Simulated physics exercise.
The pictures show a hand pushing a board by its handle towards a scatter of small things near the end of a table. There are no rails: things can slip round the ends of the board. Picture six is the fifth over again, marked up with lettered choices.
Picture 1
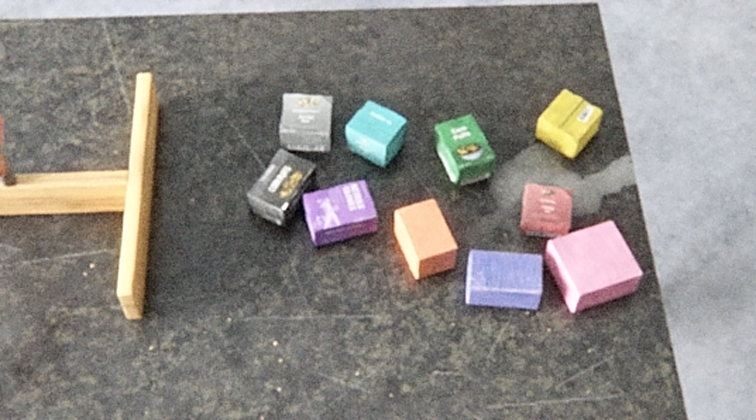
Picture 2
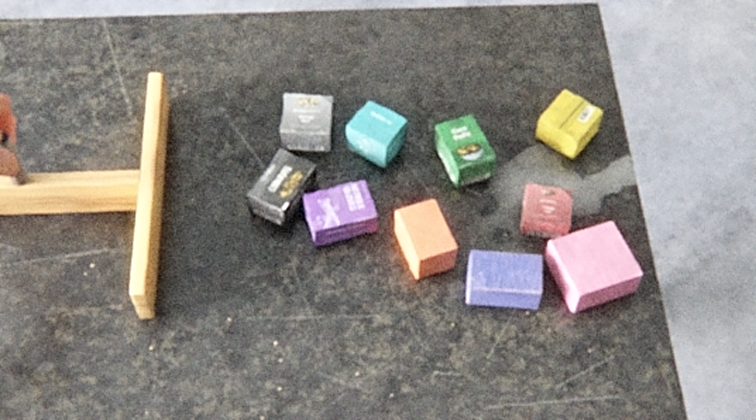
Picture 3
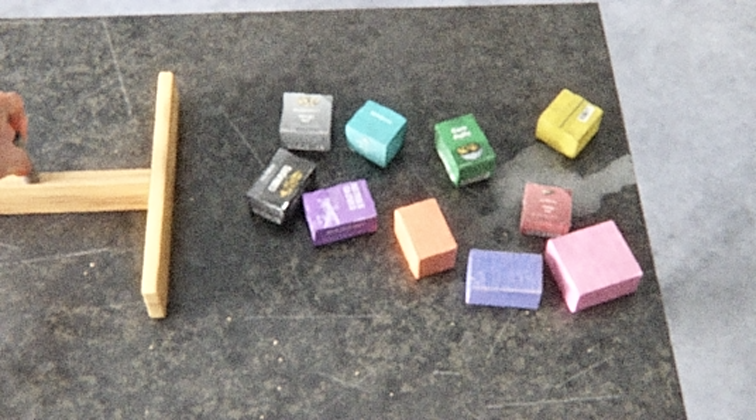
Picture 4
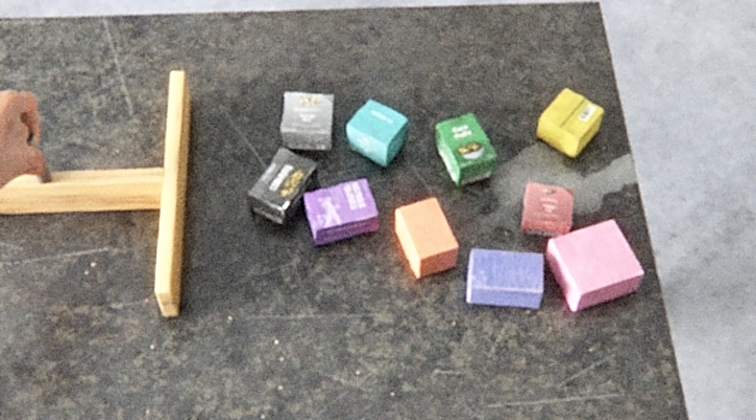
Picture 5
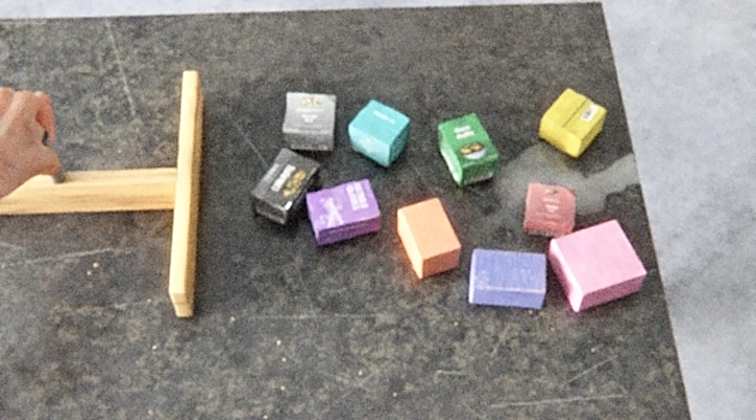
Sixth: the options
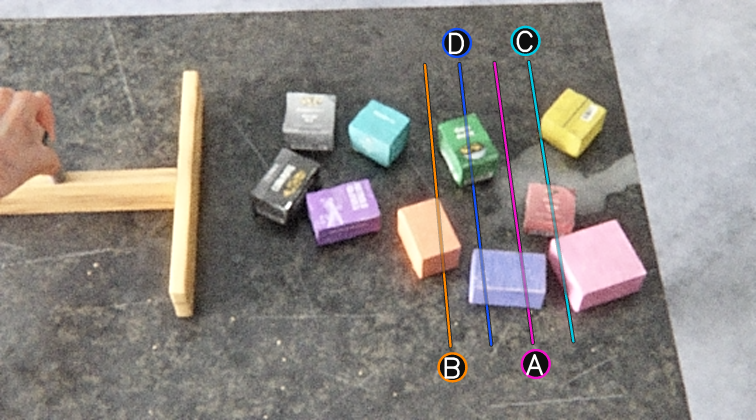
A dark, scratched tabletop is seen from above at a slight angle, with pale grey floor beyond its right edge. Small boxes and blocks in grey, black, teal, purple, green, orange, blue, red, yellow and pink lie scattered across the middle and right. From the left, a hand pushes a wooden T-shaped board slowly rightward, narrowing the gap to the objects, which stay essentially still.
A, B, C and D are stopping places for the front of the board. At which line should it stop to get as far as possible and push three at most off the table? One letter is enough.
The farthest such stop is C.
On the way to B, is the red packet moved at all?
By then, no.
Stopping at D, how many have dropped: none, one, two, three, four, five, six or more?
In all, none.
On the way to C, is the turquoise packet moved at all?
Yes.
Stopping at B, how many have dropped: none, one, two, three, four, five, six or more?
In all, none.
On the copy, A at (512, 191); B at (437, 194); C at (549, 190); D at (474, 193).
On C. First, board (317, 170); grey packet (347, 121); turquoise packet (404, 131).
Then, board (448, 165); green packet (528, 161); turquoise packet (519, 116).
Finally, board (549, 162); yellow box over the edge; pink block (664, 266); one fallen.
By contrast, A is within the limit but short; B is within the limit but short; D is within the limit but short.
